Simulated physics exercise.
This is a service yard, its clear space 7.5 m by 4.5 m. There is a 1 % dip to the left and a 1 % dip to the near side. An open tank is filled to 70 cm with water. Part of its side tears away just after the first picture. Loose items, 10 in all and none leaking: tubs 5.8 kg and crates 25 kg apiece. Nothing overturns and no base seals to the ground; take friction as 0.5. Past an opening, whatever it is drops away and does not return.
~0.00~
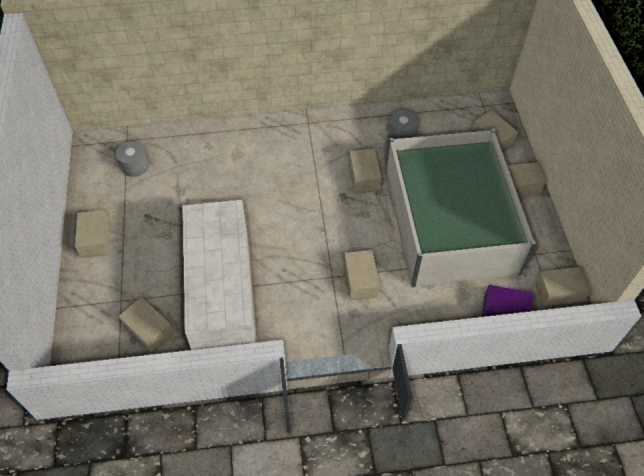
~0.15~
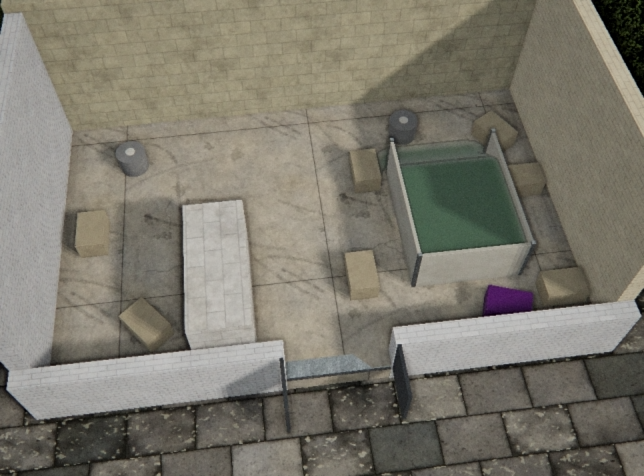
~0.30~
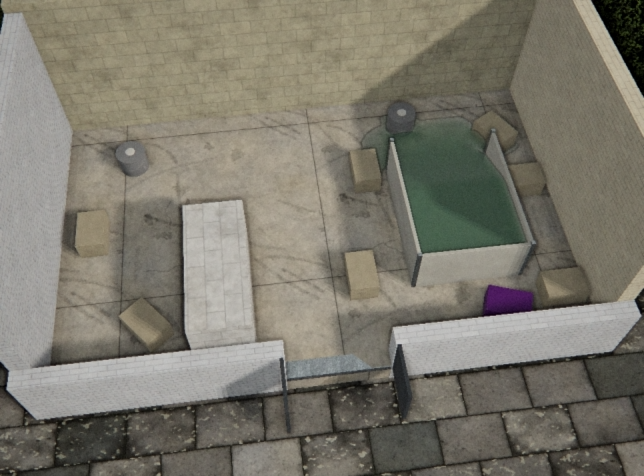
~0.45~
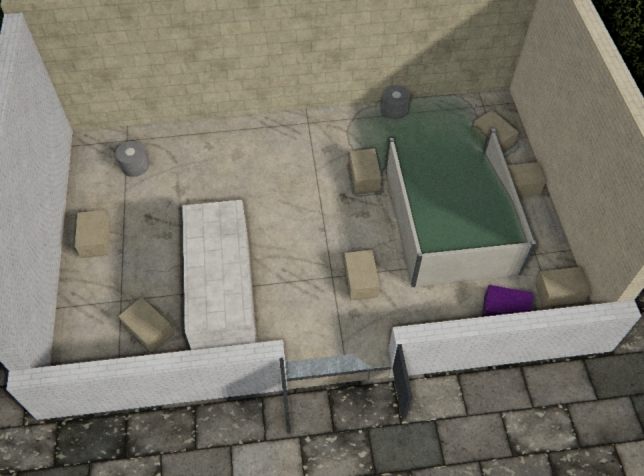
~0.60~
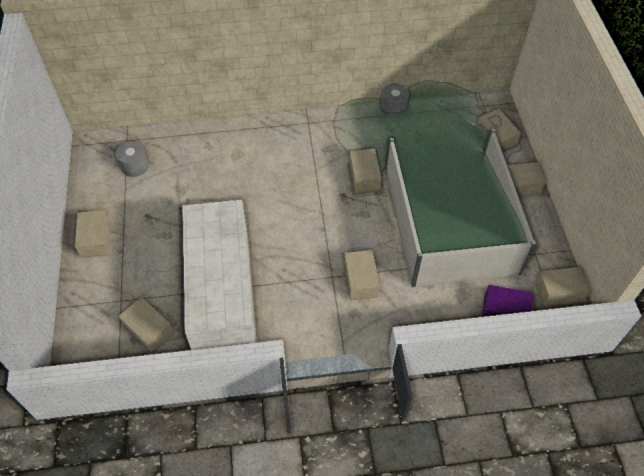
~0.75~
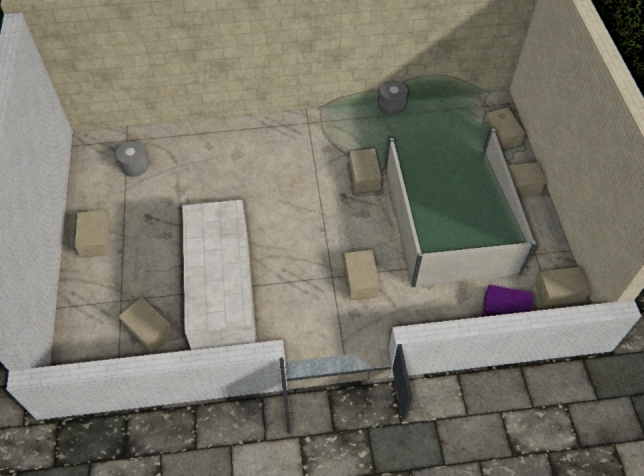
A walled yard held a tank of green water whose far side gave way, and the water spread across the floor toward the back wall, nudging a grey tub and then a tan crate slightly.
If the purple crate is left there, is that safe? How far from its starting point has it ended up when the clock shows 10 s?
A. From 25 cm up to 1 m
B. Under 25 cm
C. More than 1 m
C.
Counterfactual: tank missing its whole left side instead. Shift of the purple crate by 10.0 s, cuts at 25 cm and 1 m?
Afterwards the purple crate stays almost motionless.
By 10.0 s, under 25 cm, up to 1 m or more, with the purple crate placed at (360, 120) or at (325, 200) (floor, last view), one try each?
Run one, it gets swept far; run two, it remains planted.
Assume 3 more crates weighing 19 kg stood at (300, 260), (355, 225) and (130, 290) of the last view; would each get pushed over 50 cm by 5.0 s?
The first one ends up inside that, the second inside that, the third inside that.
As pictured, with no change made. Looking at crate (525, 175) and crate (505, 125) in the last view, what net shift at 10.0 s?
Lab note - net shifts in order: 350 cm; 300 cm.
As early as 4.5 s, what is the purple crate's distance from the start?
Close to 100 cm.
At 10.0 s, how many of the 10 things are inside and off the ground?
At that moment 3.
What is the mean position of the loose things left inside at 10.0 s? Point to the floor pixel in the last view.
The centre is close to (285, 285).
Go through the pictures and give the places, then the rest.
In the first frame, the purple crate at (510, 301), on the bottom; water covers 3.1 m2; 0 of 10 have shifted.
In the second frame, the purple crate at (510, 301) rests on the ground; water covers 4.0 m2; 0 of 10 have shifted.
In the third frame, the purple crate at (510, 301) rests on the ground; water covers 5.0 m2; 1 of 10 have shifted.
In the fourth frame, the purple crate at (510, 301) rests on the ground; water covers 6.3 m2; 1 of 10 have shifted.
In the fifth frame, the purple crate at (510, 301), on the bottom; water covers 7.0 m2; 2 of 10 have shifted.
In the sixth frame, the purple crate at (510, 301), on the bottom; water covers 7.4 m2; 2 of 10 have shifted.
After 2.0 s the purple crate is near (510, 301), 0.0 m from its start, aground; 0 of 10 are out; 0 afloat.
After 4.5 s the purple crate is near (438, 298), 1.0 m from its start, aground; 0 of 10 are out; 4 afloat.
After 7.0 s the purple crate is near (281, 325), 3.1 m from its start, aground; 0 of 10 are out; 4 afloat.
After 10.0 s the purple crate is near (279, 325), 3.1 m from its start, aground; 0 of 10 are out; 3 afloat.
